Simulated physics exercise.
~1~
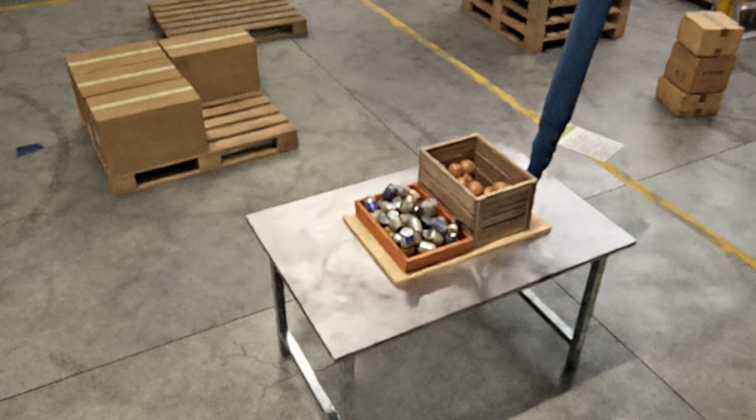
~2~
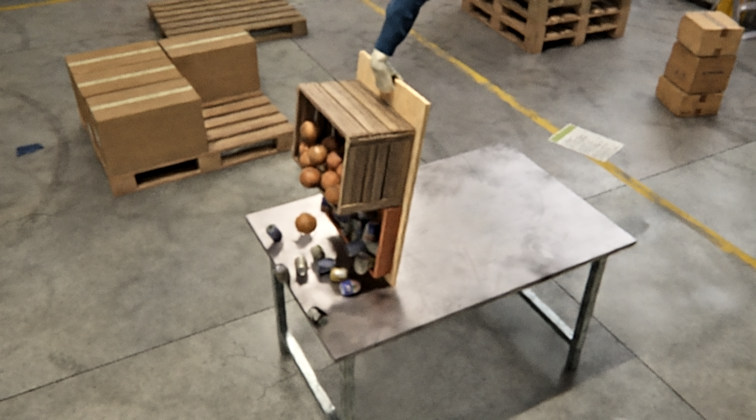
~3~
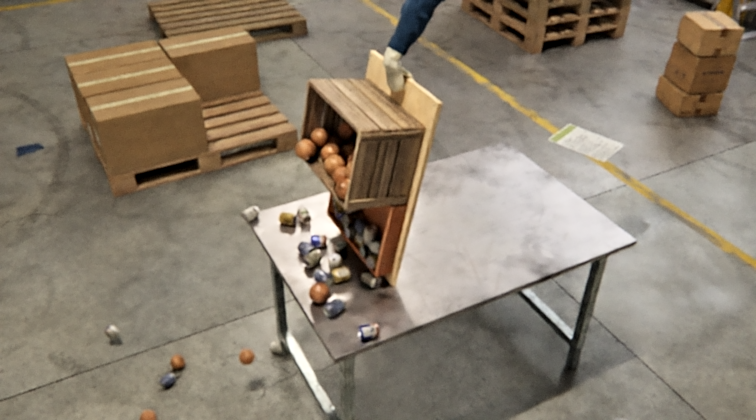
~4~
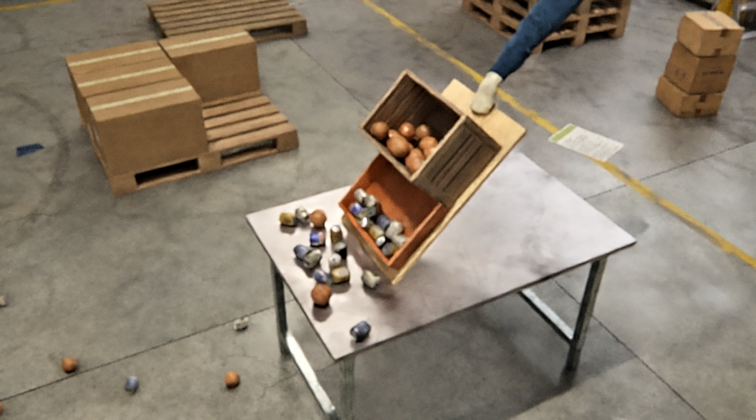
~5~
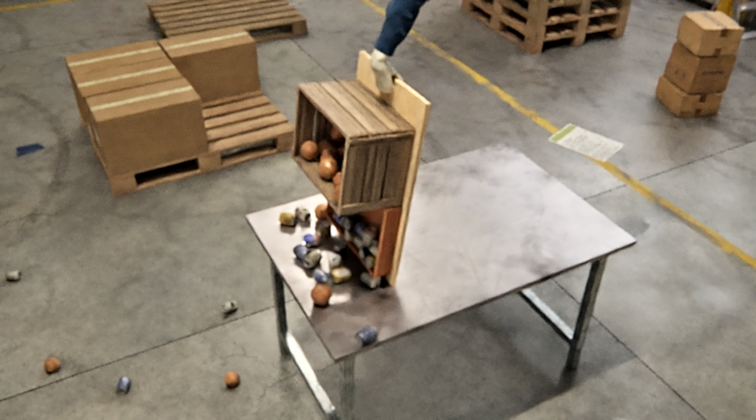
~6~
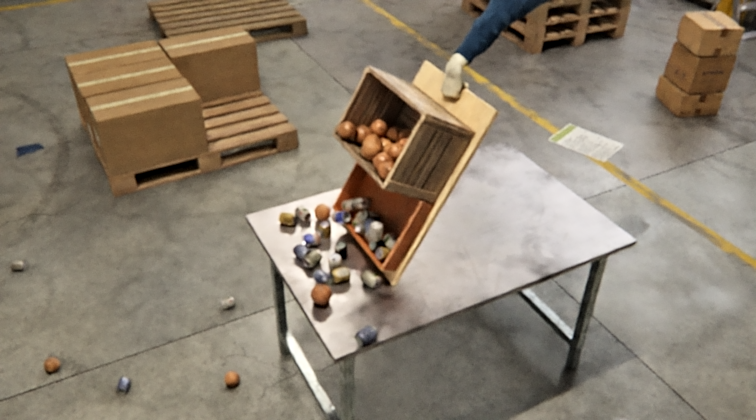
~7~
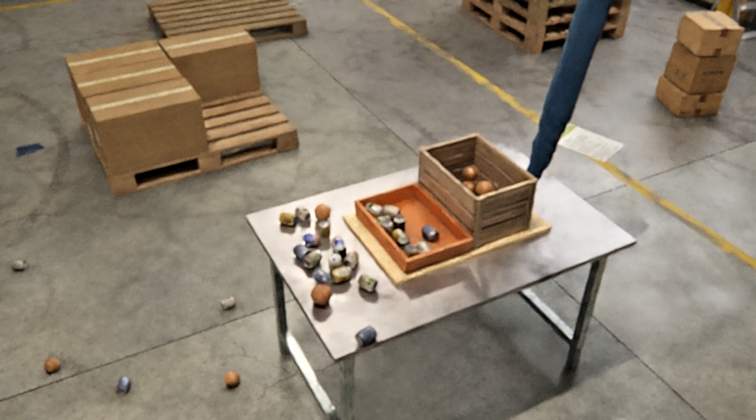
In a warehouse, a gloved hand repeatedly tilts a board, spilling cans and balls before lowering it.
